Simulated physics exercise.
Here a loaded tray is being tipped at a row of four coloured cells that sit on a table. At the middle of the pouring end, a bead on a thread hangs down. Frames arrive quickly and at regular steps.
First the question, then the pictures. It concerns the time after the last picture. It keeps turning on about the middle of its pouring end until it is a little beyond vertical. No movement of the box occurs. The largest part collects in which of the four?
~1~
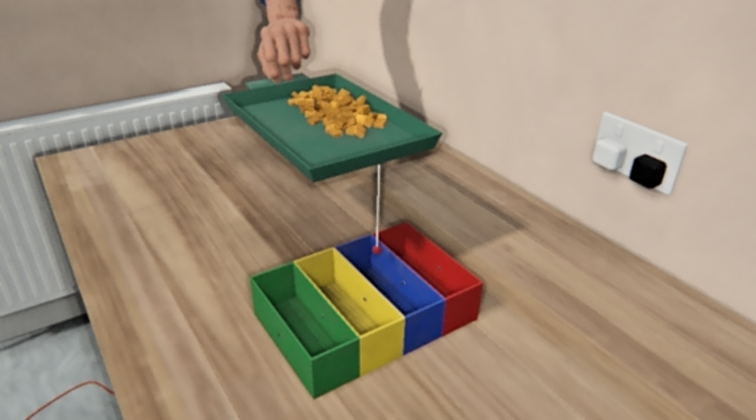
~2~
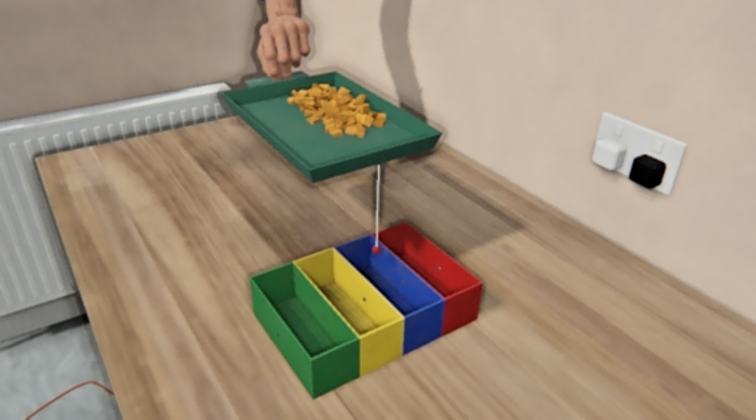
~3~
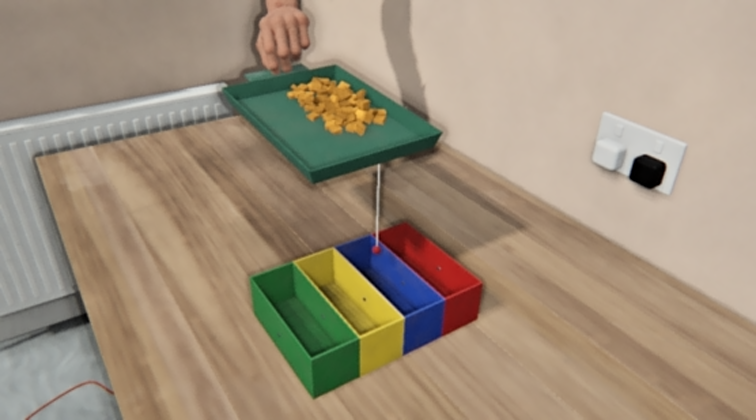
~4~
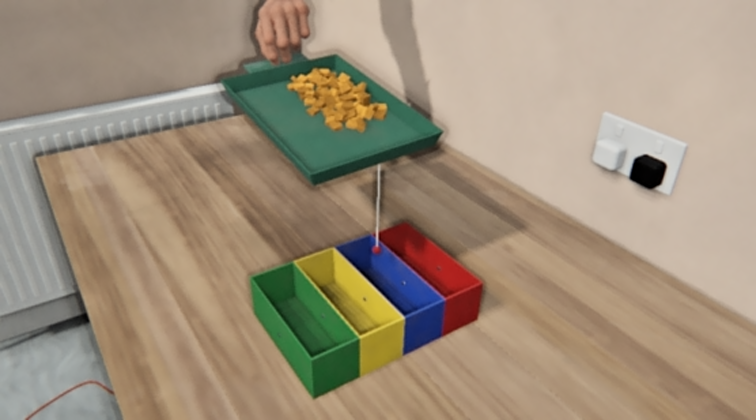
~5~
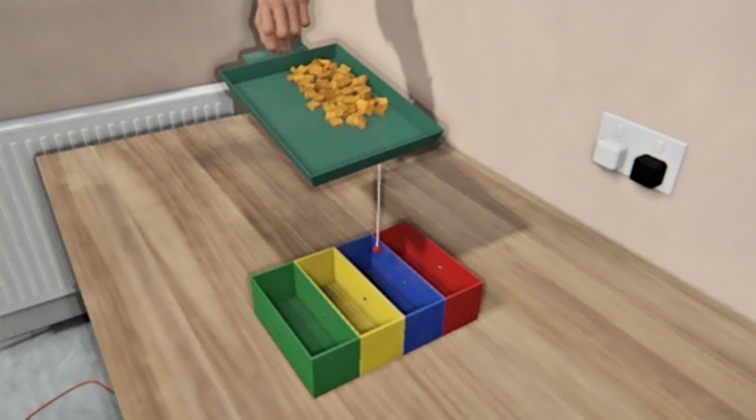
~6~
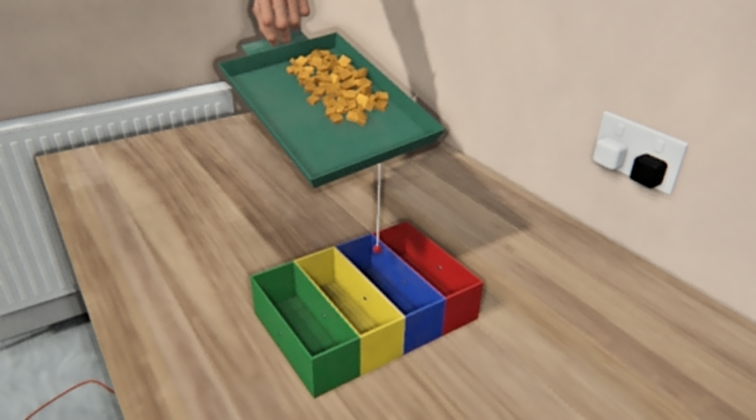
In the yellow cell.
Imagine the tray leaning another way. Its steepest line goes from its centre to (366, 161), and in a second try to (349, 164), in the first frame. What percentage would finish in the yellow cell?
Roughly 20 percent first and 40 percent second.
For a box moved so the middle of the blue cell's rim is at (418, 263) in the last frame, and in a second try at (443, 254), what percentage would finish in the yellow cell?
Trial 1 about 20 %, trial 2 about 0 %.
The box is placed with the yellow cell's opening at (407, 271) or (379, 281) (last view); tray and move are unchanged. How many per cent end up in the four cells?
Close to 40 in a hundred, then close to 90 in a hundred.
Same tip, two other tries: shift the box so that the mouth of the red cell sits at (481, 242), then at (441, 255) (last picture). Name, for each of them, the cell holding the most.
The green one, then the green one.
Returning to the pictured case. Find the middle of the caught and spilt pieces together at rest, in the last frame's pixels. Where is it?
(342, 323).
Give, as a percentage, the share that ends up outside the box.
Roughly 0 in a hundred.
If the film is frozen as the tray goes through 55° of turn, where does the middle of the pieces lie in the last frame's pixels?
I'd put it at about (337, 162).
Soon, tray tipped steeply; nearly all on the tray; a stray few falling or outside the box.
A while on, tray tipped right over; about two thirds on the tray; about a quarter in the yellow cell; a small part in the green cell; a stray few in the blue cell; a stray few falling or outside the box.
Towards the end, tray tipped past a quarter turn; about two thirds in the yellow cell; about a quarter in the green cell; a small part in the blue cell.
Finally, tray tipped past a quarter turn; about two thirds in the yellow cell; about a quarter in the green cell; a small part in the blue cell; none in the red cell.
